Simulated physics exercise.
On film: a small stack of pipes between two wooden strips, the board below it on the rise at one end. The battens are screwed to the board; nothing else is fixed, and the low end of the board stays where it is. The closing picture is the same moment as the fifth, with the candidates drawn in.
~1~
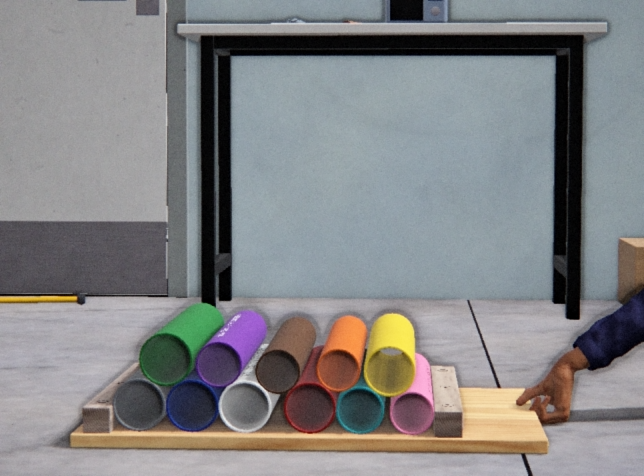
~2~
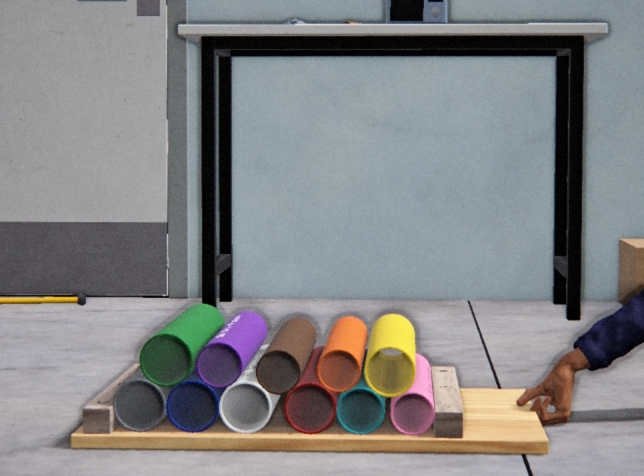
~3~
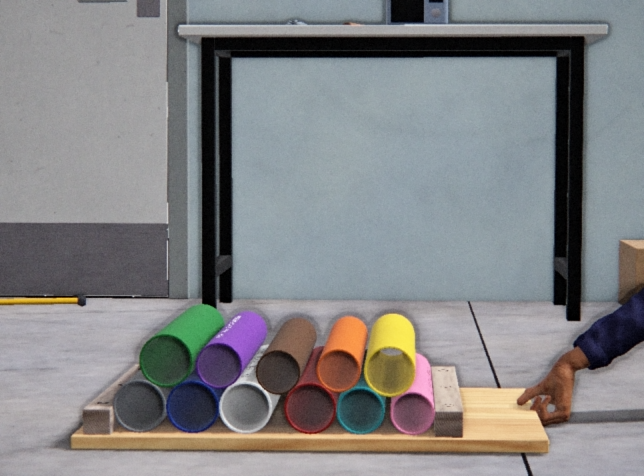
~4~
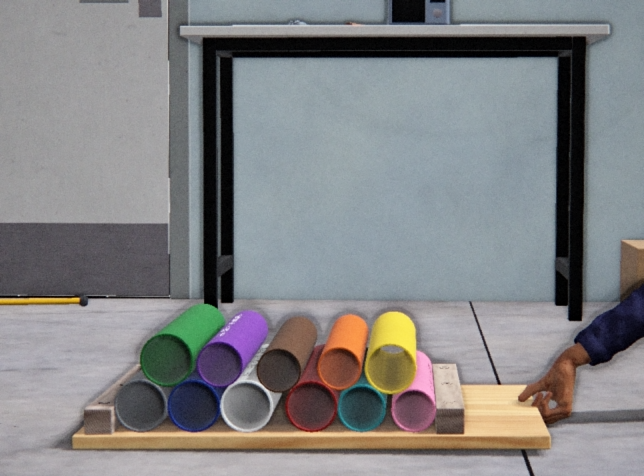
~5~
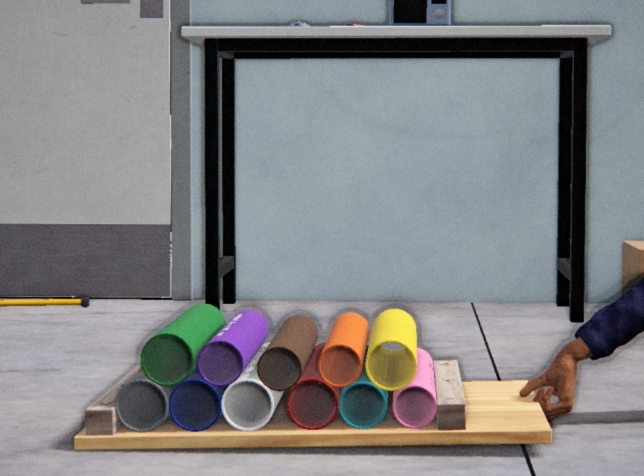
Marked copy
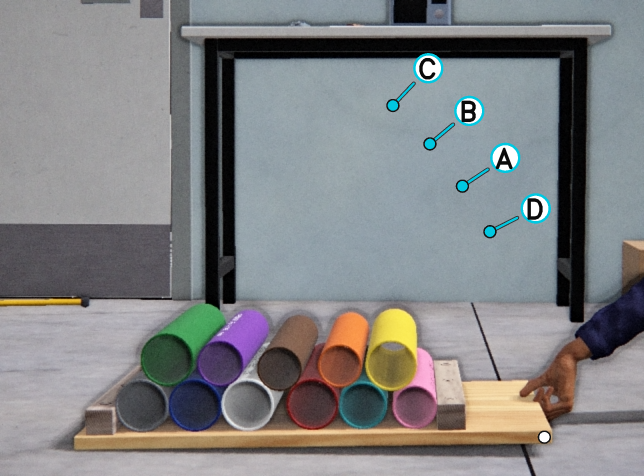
A hand at the right held the end of a wooden board carrying a small stack of colourful pipes between two wooden strips, and the board barely shifted while the pipes stayed in place.
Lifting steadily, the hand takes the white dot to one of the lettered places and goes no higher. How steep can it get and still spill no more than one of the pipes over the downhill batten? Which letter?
At most to D.
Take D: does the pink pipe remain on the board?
The pink pipe: Yes.
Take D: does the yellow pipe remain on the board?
Yes.
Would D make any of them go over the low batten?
No.
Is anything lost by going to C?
Yes, at C.
On the marked copy, A at (463, 186); B at (430, 144); C at (393, 105); D at (490, 232); the white dot at (545, 437).
Following D. Soon after the start, board at 16°.
Later, board at 27°.
In the end, board at 27°, none over the low batten.
As for the rest, A five over the low batten; B five over the low batten; C five over the low batten.
